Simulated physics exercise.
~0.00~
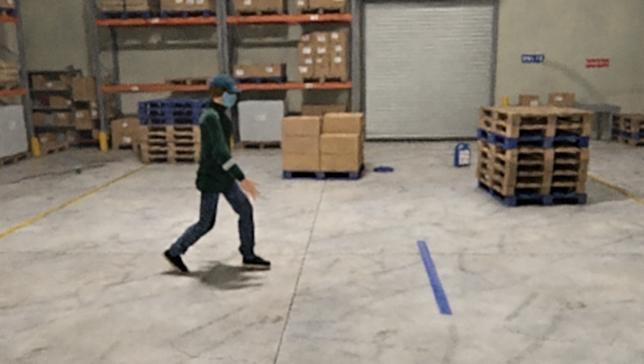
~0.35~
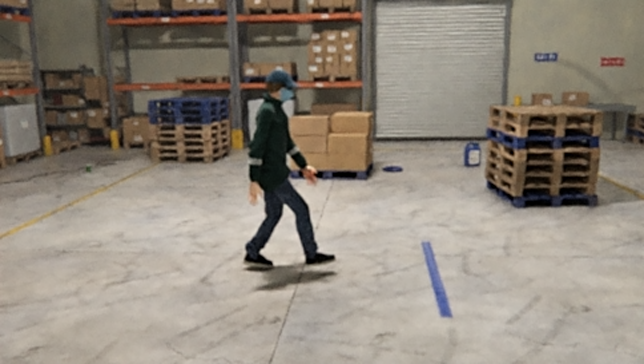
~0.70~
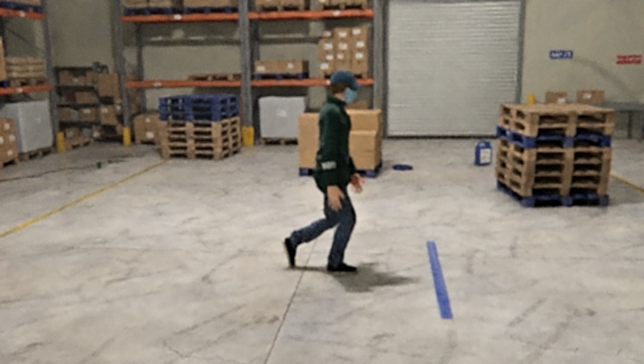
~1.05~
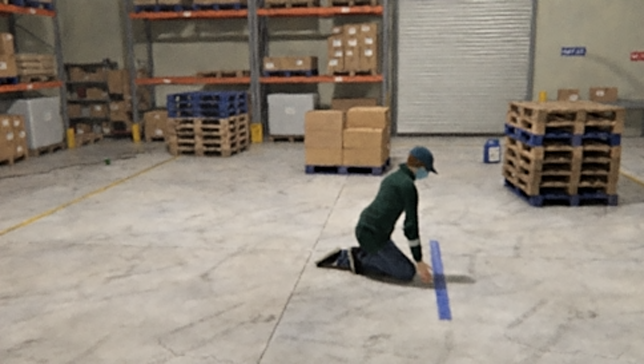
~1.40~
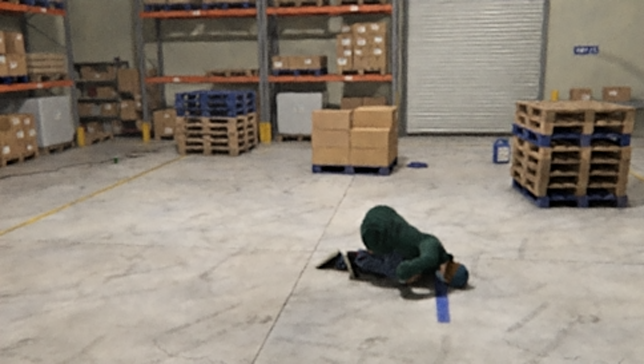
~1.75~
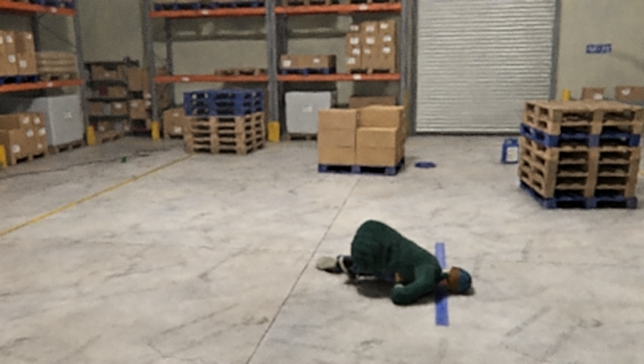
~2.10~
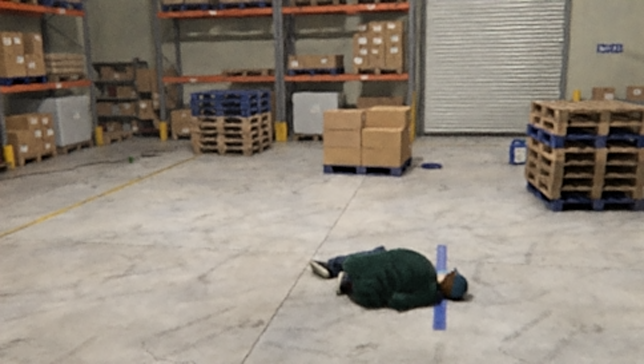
Masked person in cap and dark green top walking right across warehouse, dropping to knees, slumping forward and lying with chest short of blue tape.
